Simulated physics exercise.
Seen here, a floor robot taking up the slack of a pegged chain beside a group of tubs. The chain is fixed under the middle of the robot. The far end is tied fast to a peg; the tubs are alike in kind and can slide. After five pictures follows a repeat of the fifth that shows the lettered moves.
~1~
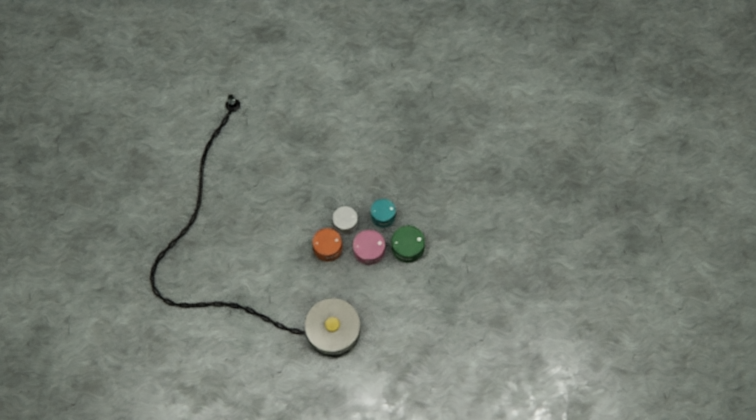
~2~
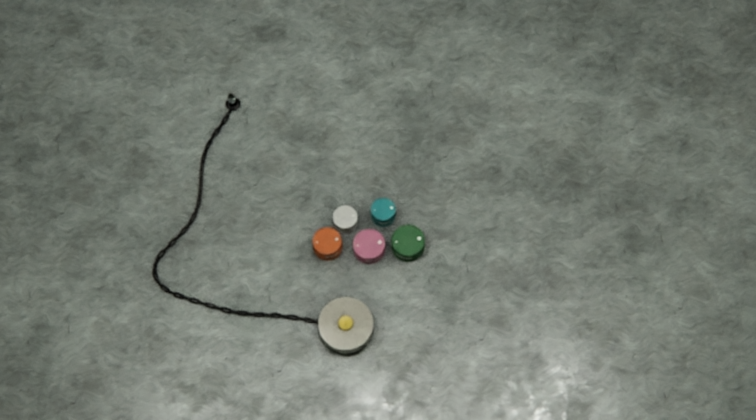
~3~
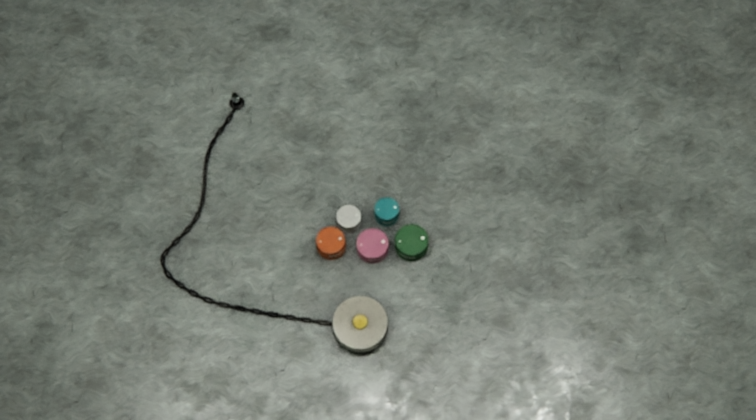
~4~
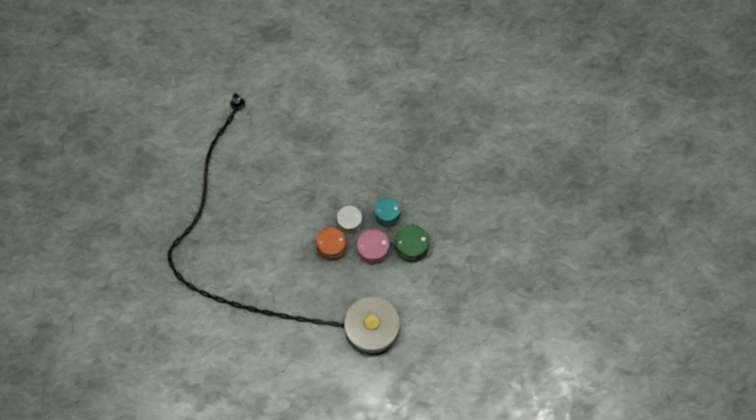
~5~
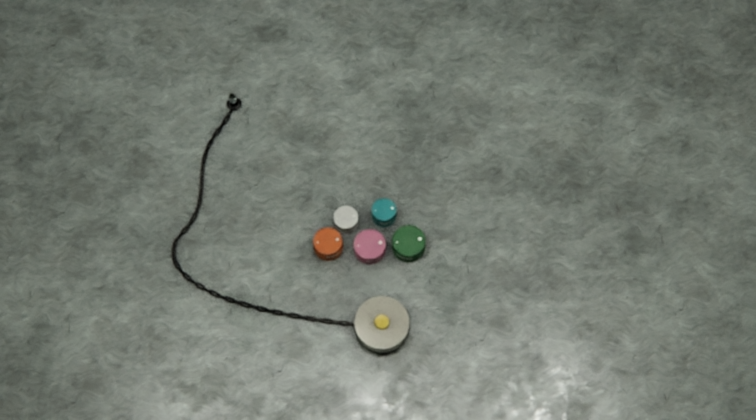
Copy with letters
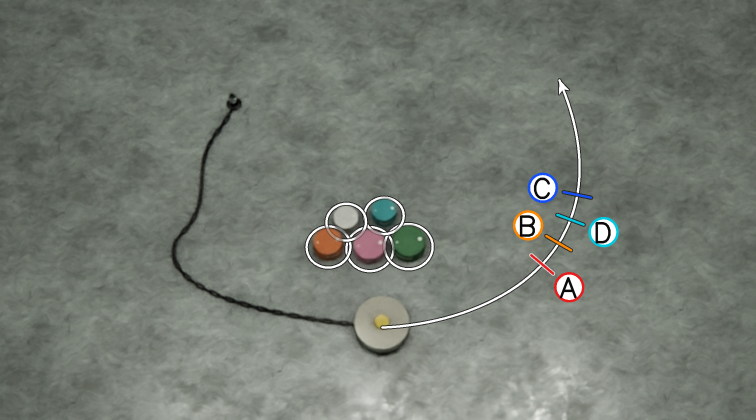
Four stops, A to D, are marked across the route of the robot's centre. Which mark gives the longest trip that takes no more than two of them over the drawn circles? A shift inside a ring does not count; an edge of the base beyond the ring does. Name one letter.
It should halt at A.
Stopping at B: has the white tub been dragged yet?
By then, yes.
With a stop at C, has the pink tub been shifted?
Yes.
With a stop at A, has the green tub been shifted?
No.
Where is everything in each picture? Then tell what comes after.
The first frame shows peg (232, 102); pink tub (369, 247); green tub (408, 244).
The second frame shows robot (346, 326); orange tub (328, 244).
The third frame shows robot (360, 325); white tub (349, 219).
The fourth frame shows robot (372, 325); pink tub (373, 247).
The fifth frame shows robot (382, 325); orange tub (328, 244); turquoise tub (384, 213); white tub (346, 220).
On the marked copy, A at (542, 264); B at (559, 243); C at (577, 195); D at (570, 220); the route from (382, 328) via (558, 245) to (559, 80).
Following A. Soon after the start, robot (445, 316).
Later, robot (503, 293).
In the end, robot (543, 261); orange tub (335, 237); white tub (349, 216); one over the rings.
As for the rest, B has three over the rings; C has five over the rings; D has five over the rings.
